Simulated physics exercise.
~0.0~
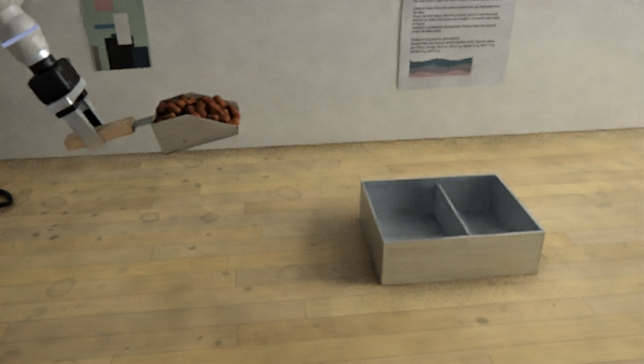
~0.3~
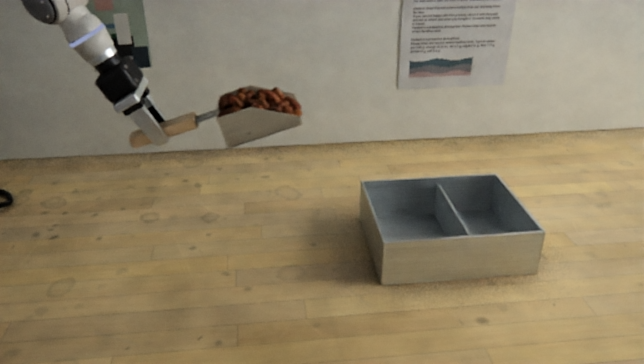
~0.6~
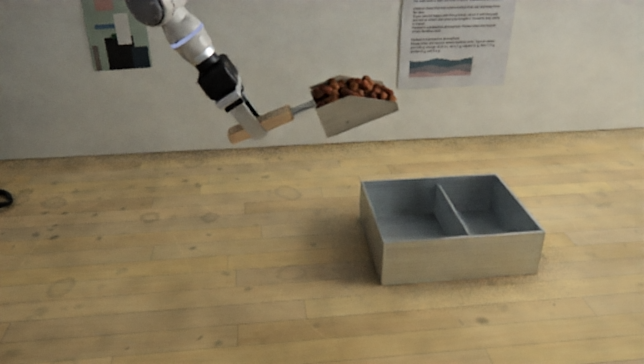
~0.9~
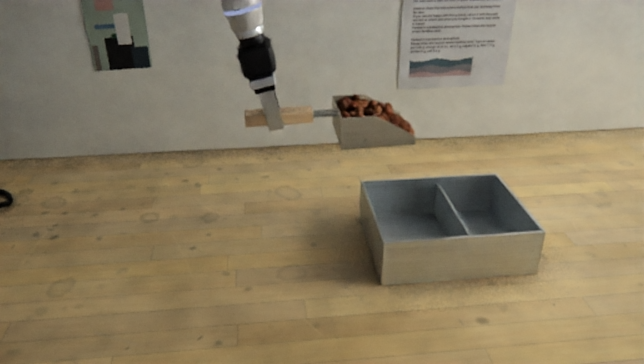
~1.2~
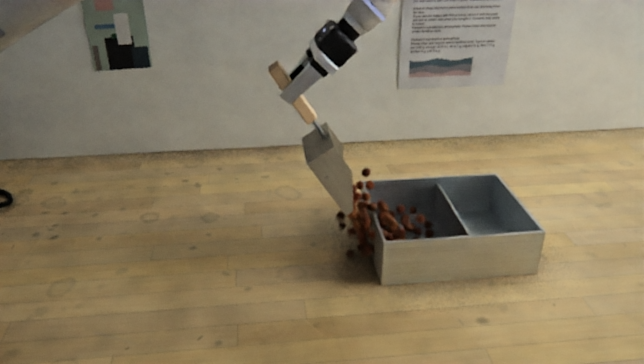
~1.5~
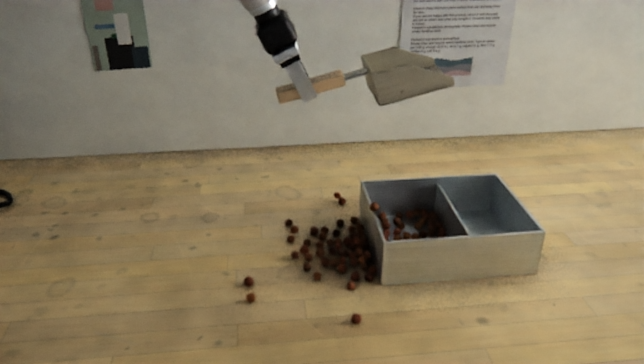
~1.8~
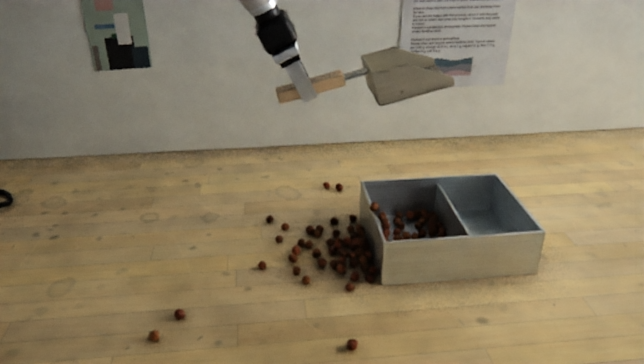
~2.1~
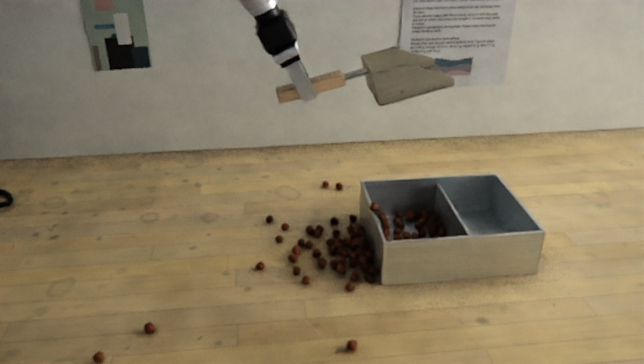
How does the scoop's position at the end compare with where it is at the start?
At the start the scoop is on the left side of the view, well away from the box. By the end it is much farther right and somewhat higher, held above the box.
On a pale wooden surface before a grey wall with two posters, seen from slightly above by a still camera, an open grey box stands to the right, split by a cross wall. A robot arm at upper left holds a grey scoop by its wooden handle, heaped with reddish-brown hazelnuts. The arm carries the scoop right, towards the box, then tips it steeply downward. Nuts pour into the box's left part, while many spill outside its left side. The arm lifts the emptied scoop and stops as stray nuts roll left and towards the viewer. Finally, nuts lie in the left part and scattered on the wood, while the right part looks empty.
